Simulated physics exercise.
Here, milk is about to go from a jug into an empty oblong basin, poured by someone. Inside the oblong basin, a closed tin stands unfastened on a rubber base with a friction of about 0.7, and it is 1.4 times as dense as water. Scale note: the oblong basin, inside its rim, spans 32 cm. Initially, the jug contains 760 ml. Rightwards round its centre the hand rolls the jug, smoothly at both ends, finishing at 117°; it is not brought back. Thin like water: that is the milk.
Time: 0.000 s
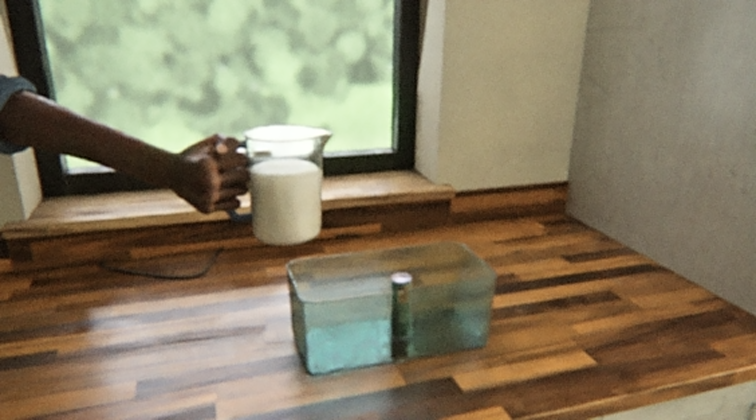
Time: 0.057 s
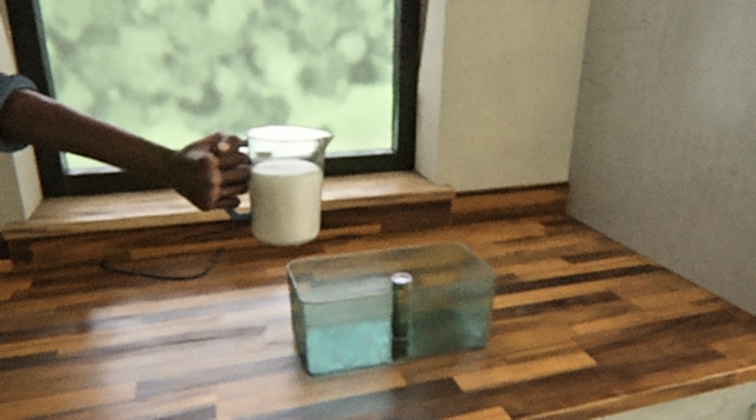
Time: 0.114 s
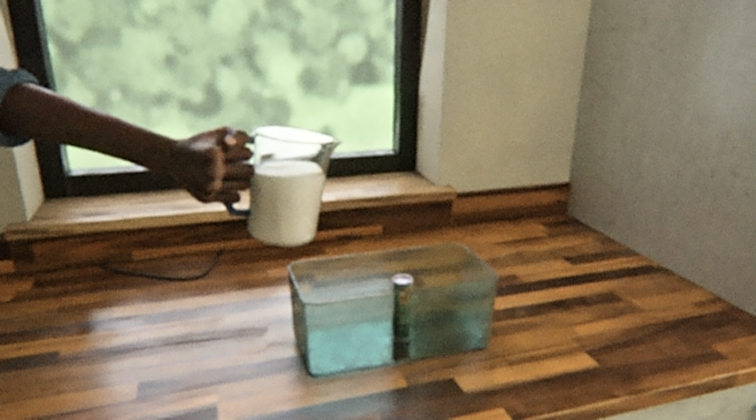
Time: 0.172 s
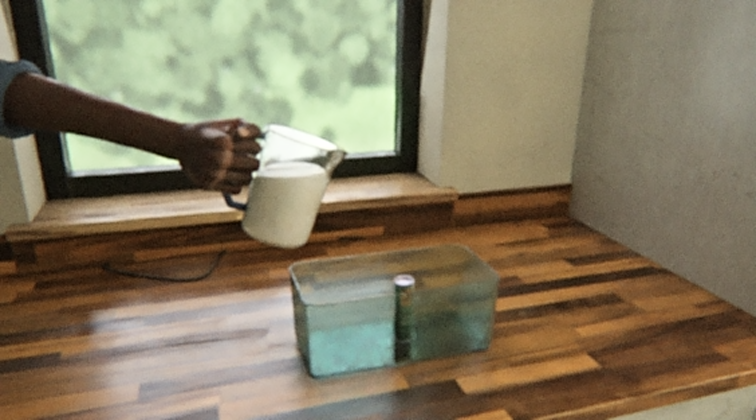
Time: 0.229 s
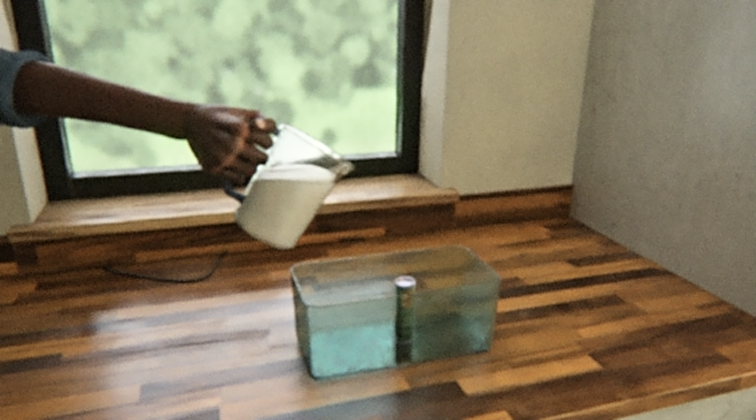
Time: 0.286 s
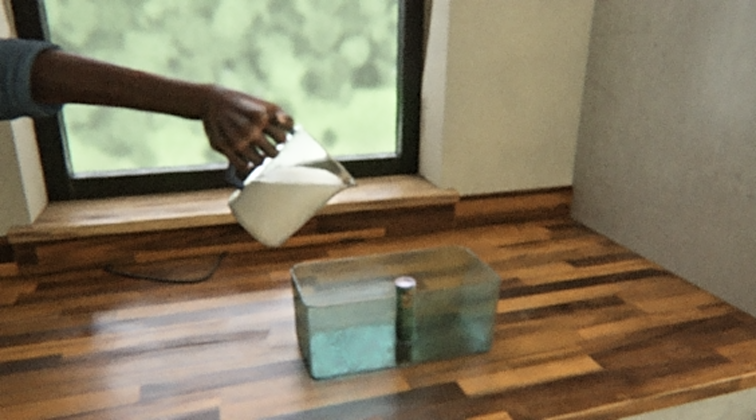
On a striped wooden counter beneath a window, a hand holds a glass jug of milk upright above and behind an empty, greenish oblong basin with a tin inside. The hand gradually rolls the jug rightwards until it leans steeply, the milk shifting towards its spout.
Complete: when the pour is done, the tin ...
... remains on its base.
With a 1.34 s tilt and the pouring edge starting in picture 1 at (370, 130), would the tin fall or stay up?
Result: Tin tipped over.
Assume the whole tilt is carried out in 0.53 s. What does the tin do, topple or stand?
Result: Tin upright.
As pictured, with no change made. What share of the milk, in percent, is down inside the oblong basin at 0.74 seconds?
Around 74 per cent of the whole.
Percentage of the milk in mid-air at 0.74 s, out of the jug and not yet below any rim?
About 14 percent.
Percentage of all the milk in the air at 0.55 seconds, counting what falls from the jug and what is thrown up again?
Some 26 % is the figure.
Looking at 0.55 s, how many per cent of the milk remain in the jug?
Still held: Roughly 60 % of the total.
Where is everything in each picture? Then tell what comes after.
Tilt 0°; pouring edge (333, 131); surface from (249, 170) to (318, 164); the oblong basin's rim runs from (294, 283) to (478, 259); the tin's top is at (401, 281), in the first picture.
Tilt 2°; pouring edge (336, 134); surface from (249, 170) to (319, 165), in the second picture.
Tilt 9°; pouring edge (342, 140); surface from (252, 171) to (322, 167), in the third picture.
Tilt 19°; pouring edge (350, 152); surface from (255, 176) to (327, 169), in the fourth picture.
Tilt 32°; pouring edge (356, 167); surface from (248, 188) to (334, 174), in the fifth picture.
Tilt 48°; pouring edge (358, 185); surface from (232, 196) to (342, 178), in the sixth picture.
After 0.55 s the tilt is 110° and 60 per cent is still to pour; the tin stands where it began.
After 0.74 s the tilt is 117° and 10 per cent is still to pour; the tin stands where it began.
After 0.93 s the tilt is 117° and 0 per cent is still to pour; the tin stands where it began.
After 1.15 s the tilt is 117° and 0 per cent is still to pour; the tin stands where it began.
In the end the tin stands where it began.
